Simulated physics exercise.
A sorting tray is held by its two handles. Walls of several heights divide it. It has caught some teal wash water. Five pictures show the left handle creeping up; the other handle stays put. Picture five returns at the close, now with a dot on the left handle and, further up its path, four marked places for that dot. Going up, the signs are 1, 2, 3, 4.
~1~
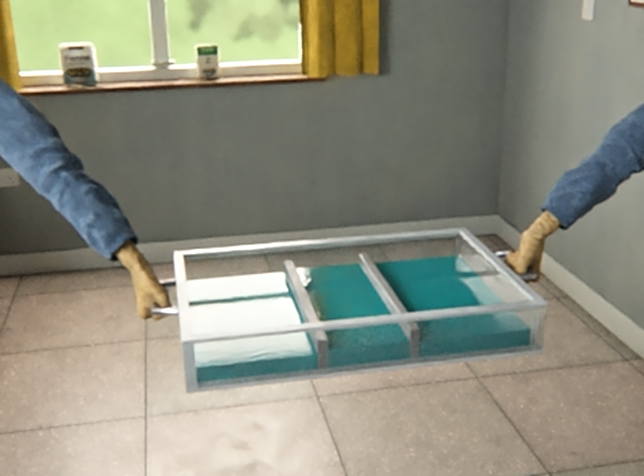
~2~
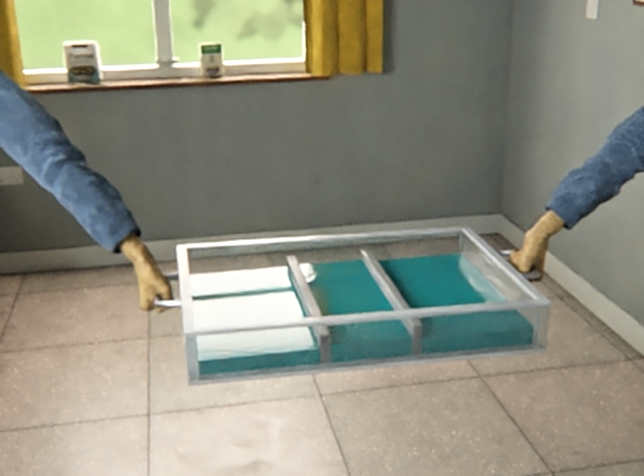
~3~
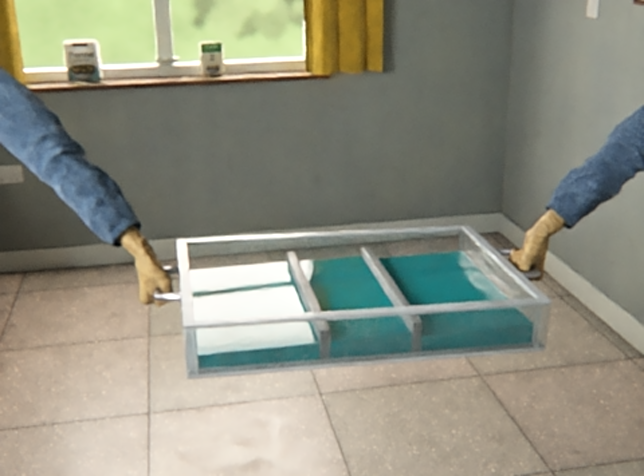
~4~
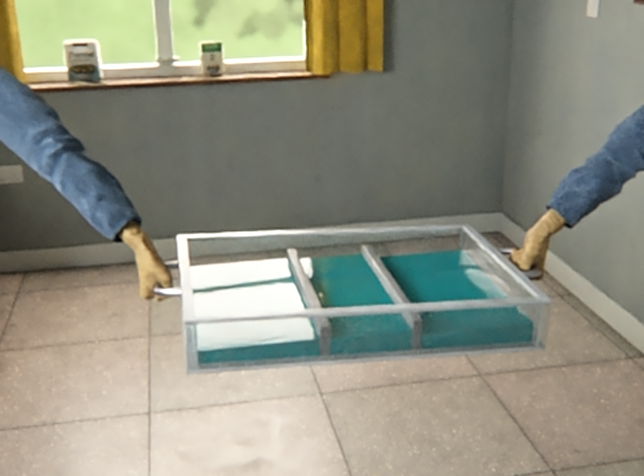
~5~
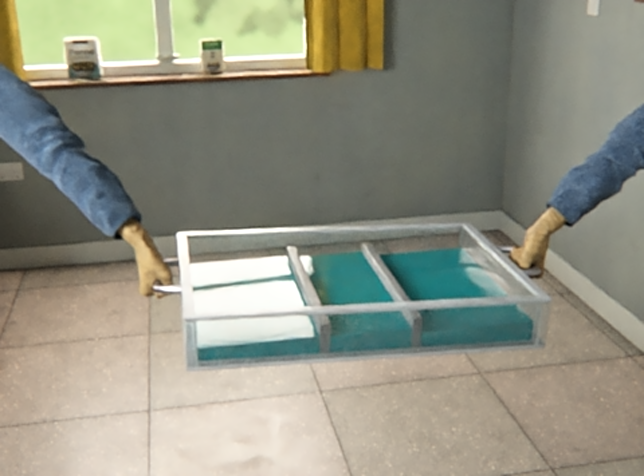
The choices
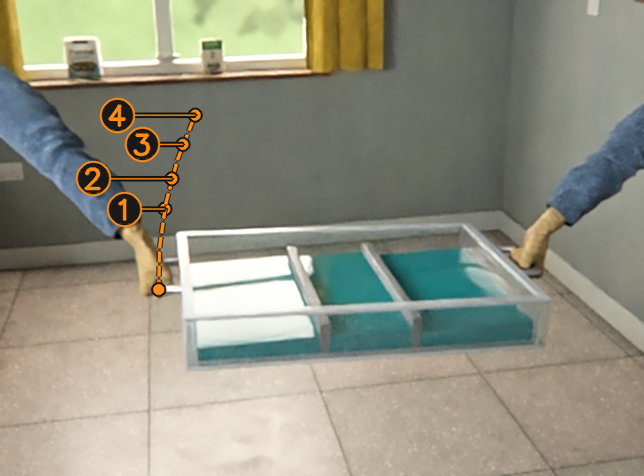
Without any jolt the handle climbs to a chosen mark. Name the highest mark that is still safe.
It is 2.
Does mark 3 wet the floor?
Yes, that goes wrong.
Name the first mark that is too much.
3.
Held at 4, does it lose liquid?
Yes, that goes wrong.
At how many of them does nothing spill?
Two of them.
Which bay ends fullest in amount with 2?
That is the right bay.
On the marked copy, 1 at (164, 209); 2 at (171, 178); 3 at (182, 144); 4 at (195, 115).
If 1 is chosen, nothing spills; the right bay holds the most.
If 2 is chosen, nothing spills; the right bay holds the most.
If 3 is chosen, about 10 % goes over the rim.
If 4 is chosen, about 26 % goes over the rim.
